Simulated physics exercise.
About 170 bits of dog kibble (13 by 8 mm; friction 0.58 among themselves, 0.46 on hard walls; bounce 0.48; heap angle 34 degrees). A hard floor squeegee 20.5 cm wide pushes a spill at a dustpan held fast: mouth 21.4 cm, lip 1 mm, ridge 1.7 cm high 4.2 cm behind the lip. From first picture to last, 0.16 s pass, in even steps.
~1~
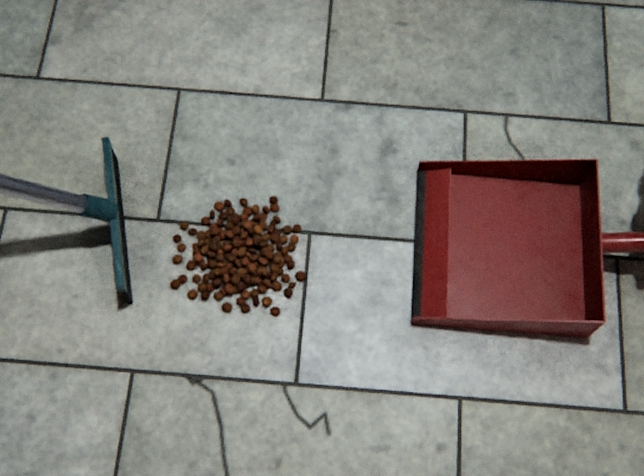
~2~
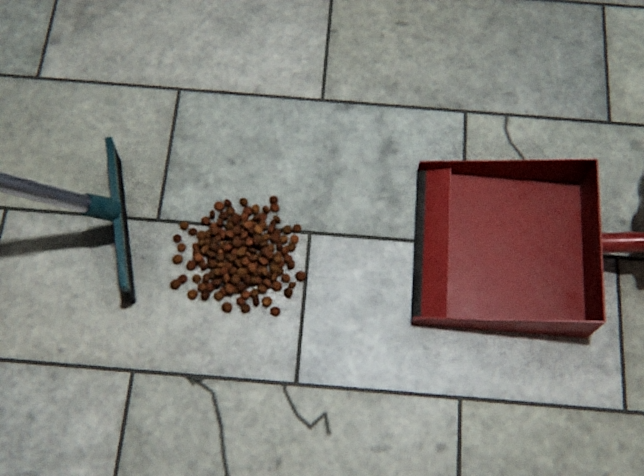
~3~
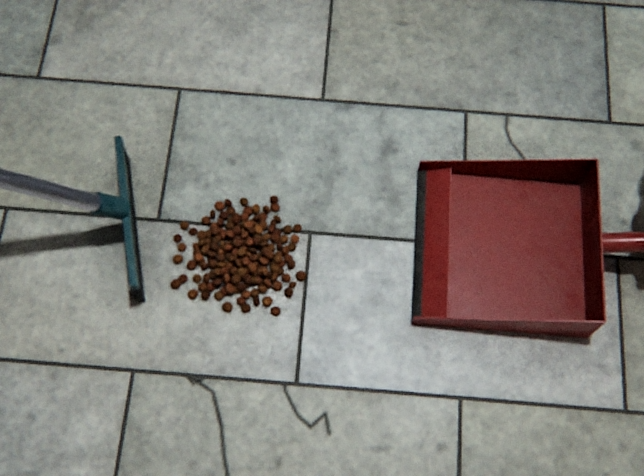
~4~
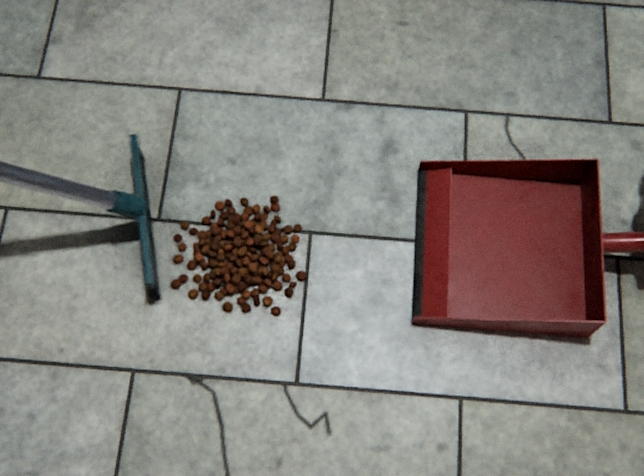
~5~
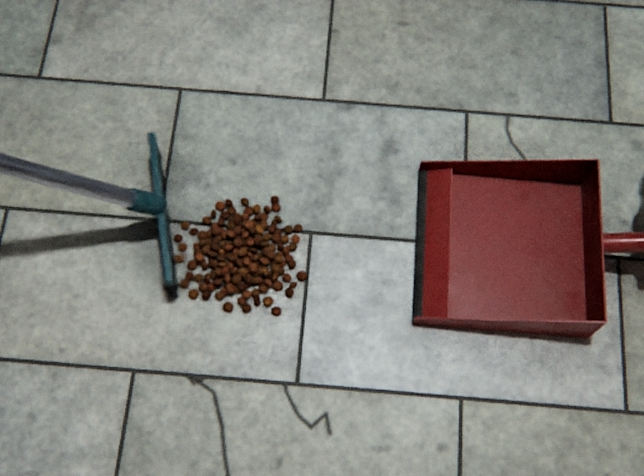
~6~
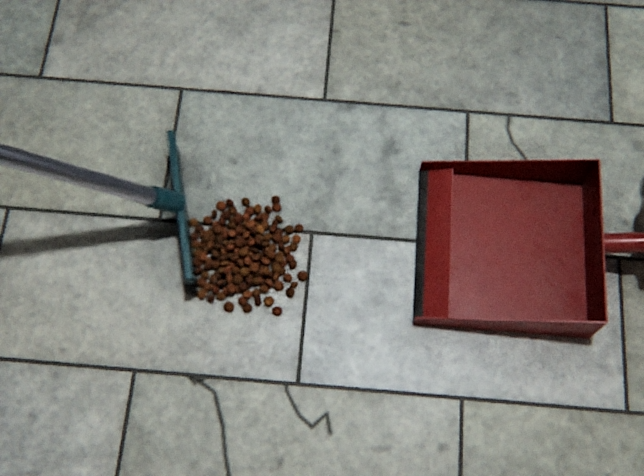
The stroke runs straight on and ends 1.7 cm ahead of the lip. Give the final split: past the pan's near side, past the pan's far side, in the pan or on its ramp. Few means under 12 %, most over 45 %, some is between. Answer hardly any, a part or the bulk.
Past the pan's near side: Hardly any; past the pan's far side: Hardly any; in the pan or on its ramp: A part.
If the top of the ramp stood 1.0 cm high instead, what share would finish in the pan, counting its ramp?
In that case some 30 per cent.
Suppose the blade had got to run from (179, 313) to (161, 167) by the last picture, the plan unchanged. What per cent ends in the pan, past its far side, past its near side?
Pan 0, far 0, near 25.
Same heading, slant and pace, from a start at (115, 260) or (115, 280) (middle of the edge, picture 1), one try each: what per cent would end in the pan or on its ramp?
About 25 and 15 per cent.
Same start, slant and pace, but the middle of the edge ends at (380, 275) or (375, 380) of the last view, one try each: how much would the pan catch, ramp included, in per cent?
Some 15 and 0 per cent.
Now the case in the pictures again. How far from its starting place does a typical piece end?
Some 22 cm.
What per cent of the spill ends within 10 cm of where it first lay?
Some 15 per cent.
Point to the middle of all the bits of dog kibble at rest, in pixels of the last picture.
At about (409, 230).
Then, 0.19 s after the last picture, middle of the blade 17 cm from the lip; 0 % over the lip, far side 0 %, near side 5 %.
Then, 0.32 s after the last picture, middle of the blade 8 cm from the lip; 0 % over the lip, far side 5 %, near side 5 %.
Then, 0.58 s after the last picture, middle of the blade 4 cm from the lip; 25 % over the lip, far side 5 %, near side 5 %.
In the end, near side 5 %, far side 5 %, pan 20 %, in front of the lip or behind the blade 65 %.
